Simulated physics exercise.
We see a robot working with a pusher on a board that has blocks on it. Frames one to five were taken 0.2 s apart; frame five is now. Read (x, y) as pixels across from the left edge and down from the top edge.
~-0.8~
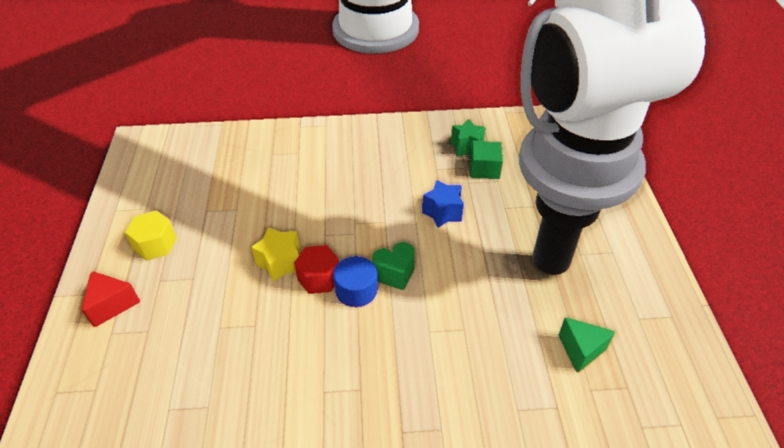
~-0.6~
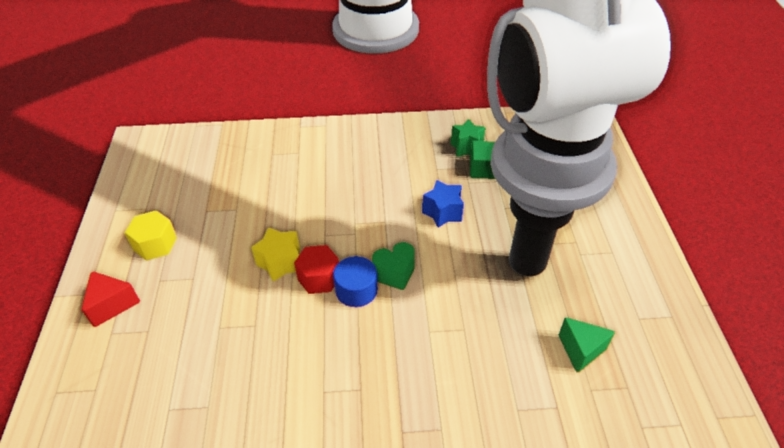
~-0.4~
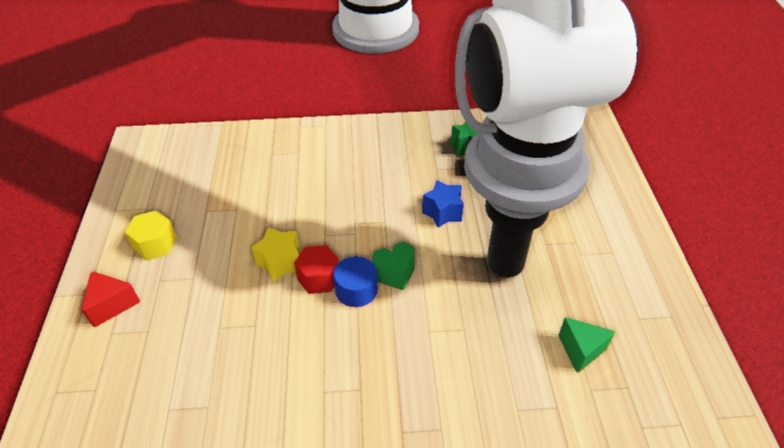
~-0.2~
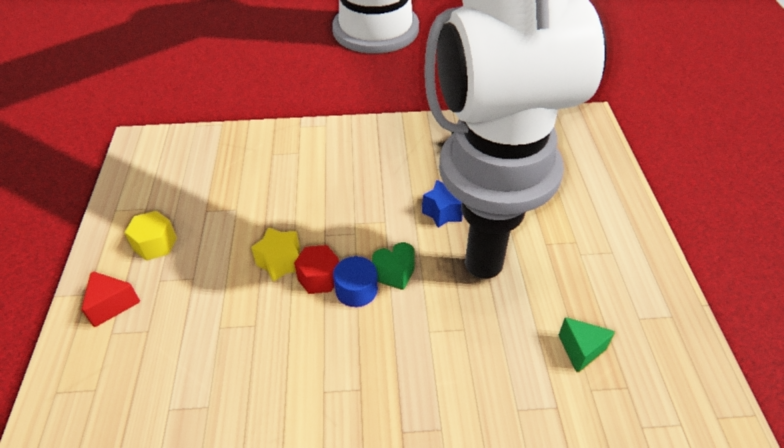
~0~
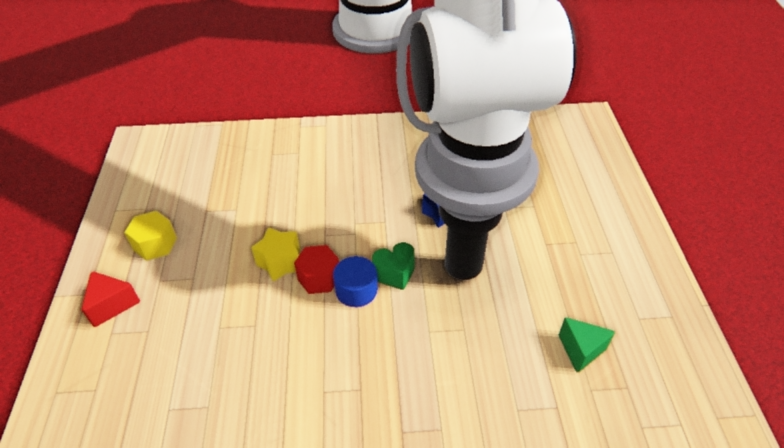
Robot arm with a black pusher sliding steadily left across a wooden board toward a row of colourful blocks, which stay still.
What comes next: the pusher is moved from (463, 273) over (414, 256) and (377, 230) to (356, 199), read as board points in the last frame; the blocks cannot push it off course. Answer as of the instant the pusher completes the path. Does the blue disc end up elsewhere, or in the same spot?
Gets moved.
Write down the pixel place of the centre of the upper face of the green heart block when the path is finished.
Put as a pixel place, it's (374, 251).
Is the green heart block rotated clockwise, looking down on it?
That would be a no.
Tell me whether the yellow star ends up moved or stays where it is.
At the end, its place is the same.
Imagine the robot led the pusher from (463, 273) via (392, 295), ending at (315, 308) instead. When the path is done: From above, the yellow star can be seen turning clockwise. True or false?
False.
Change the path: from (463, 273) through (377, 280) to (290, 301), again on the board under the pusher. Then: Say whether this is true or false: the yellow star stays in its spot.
The statement is false.
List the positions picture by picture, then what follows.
In the first picture, pusher tip at (551, 261); block tops, yellow star at (276, 244); red six-sided block at (316, 260); blue disc at (355, 272); green heart block at (395, 256); blue star at (445, 194).
In the second picture, pusher at (527, 263); blocks unchanged.
In the third picture, pusher at (505, 264); blocks unchanged.
In the fourth picture, pusher at (484, 265); blocks unchanged.
In the fifth picture, pusher at (464, 266); yellow star at (276, 244); red six-sided block at (316, 260); blue disc at (355, 272); green heart block at (395, 256); blue star hidden.
What follows on the original path. One third of the way, pusher at (414, 249); red six-sided block at (313, 260); blue disc at (347, 278); green heart block at (382, 254), turned 30° anticlockwise.
Two thirds of the way, pusher at (377, 223); red six-sided block at (313, 260); blue disc at (346, 279); green heart block at (374, 251), turned 60° anticlockwise.
At the end, pusher at (355, 191); yellow star in place; red six-sided block at (313, 260); blue disc at (346, 279); green heart block at (374, 251), turned 60° anticlockwise; blue star in place.
